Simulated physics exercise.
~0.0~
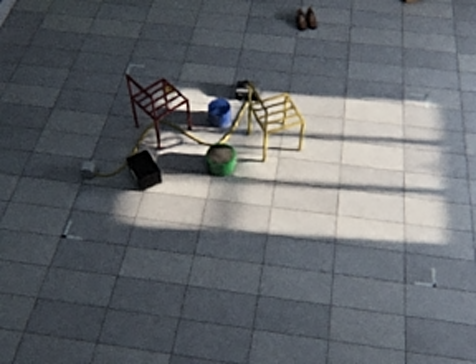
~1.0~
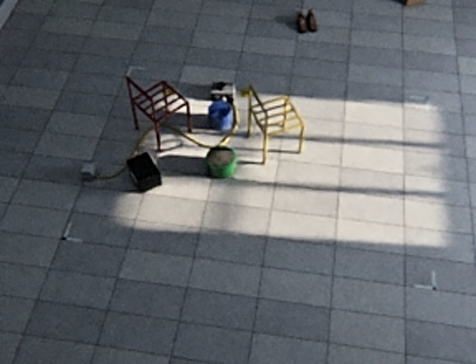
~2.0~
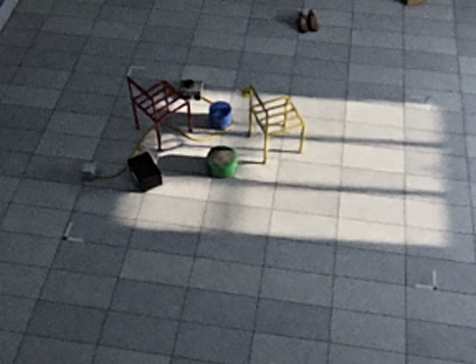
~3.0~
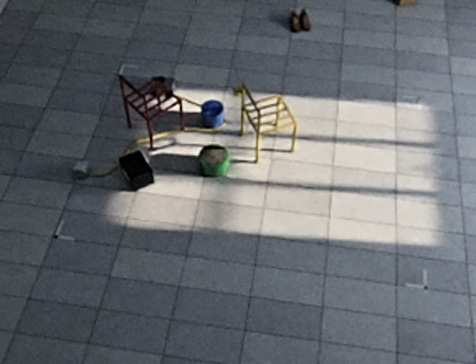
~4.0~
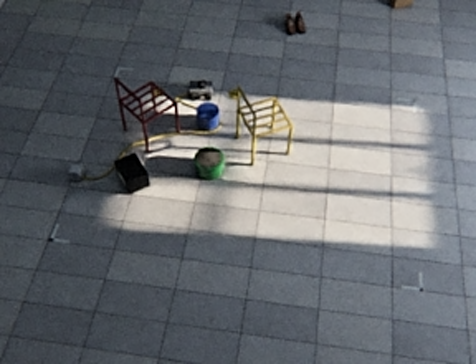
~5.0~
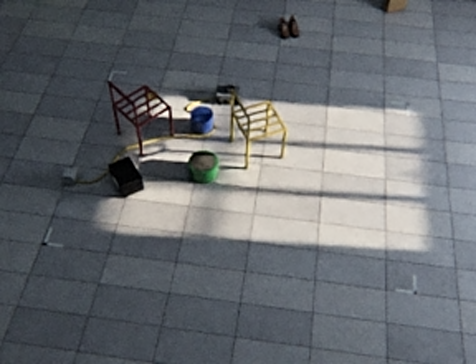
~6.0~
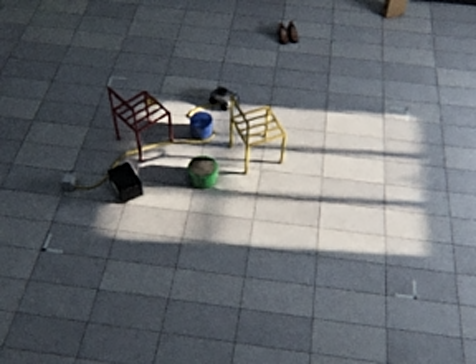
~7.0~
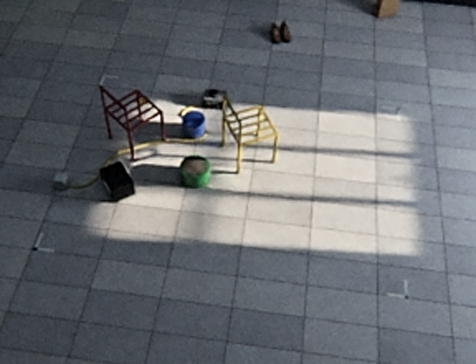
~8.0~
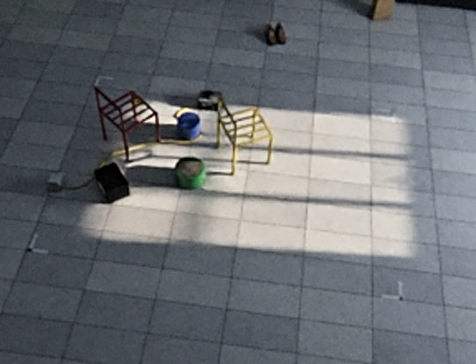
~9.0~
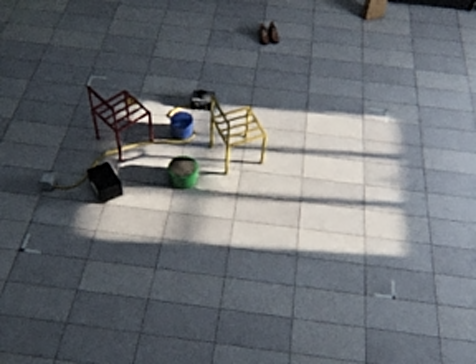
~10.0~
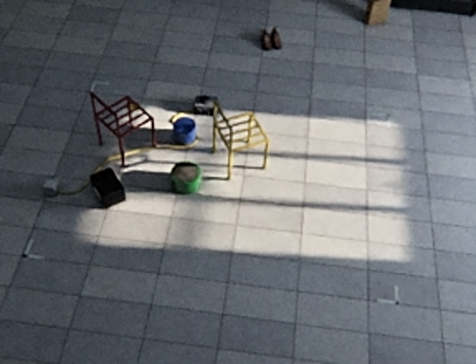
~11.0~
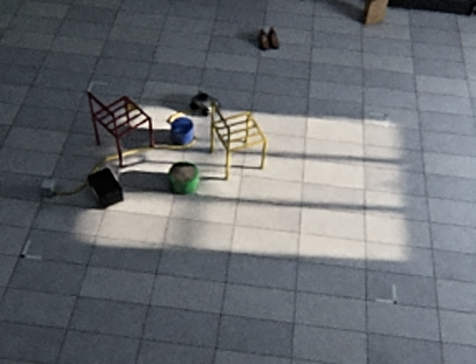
The clip opens on a sunlit patch of tiled floor seen from above, where a red chair, a yellow chair, a blue bin, a green pot and a black box stand around a thin yellow lead. A small dark cart sits behind the yellow chair. It moves left, passing behind the blue bin, until it reaches the red chair. Then it turns back and travels right toward the yellow chair, while the view shifts slightly. The cart slows and comes to rest just behind the bin and yellow chair, with the lead still plugged in and everything else standing where it was.
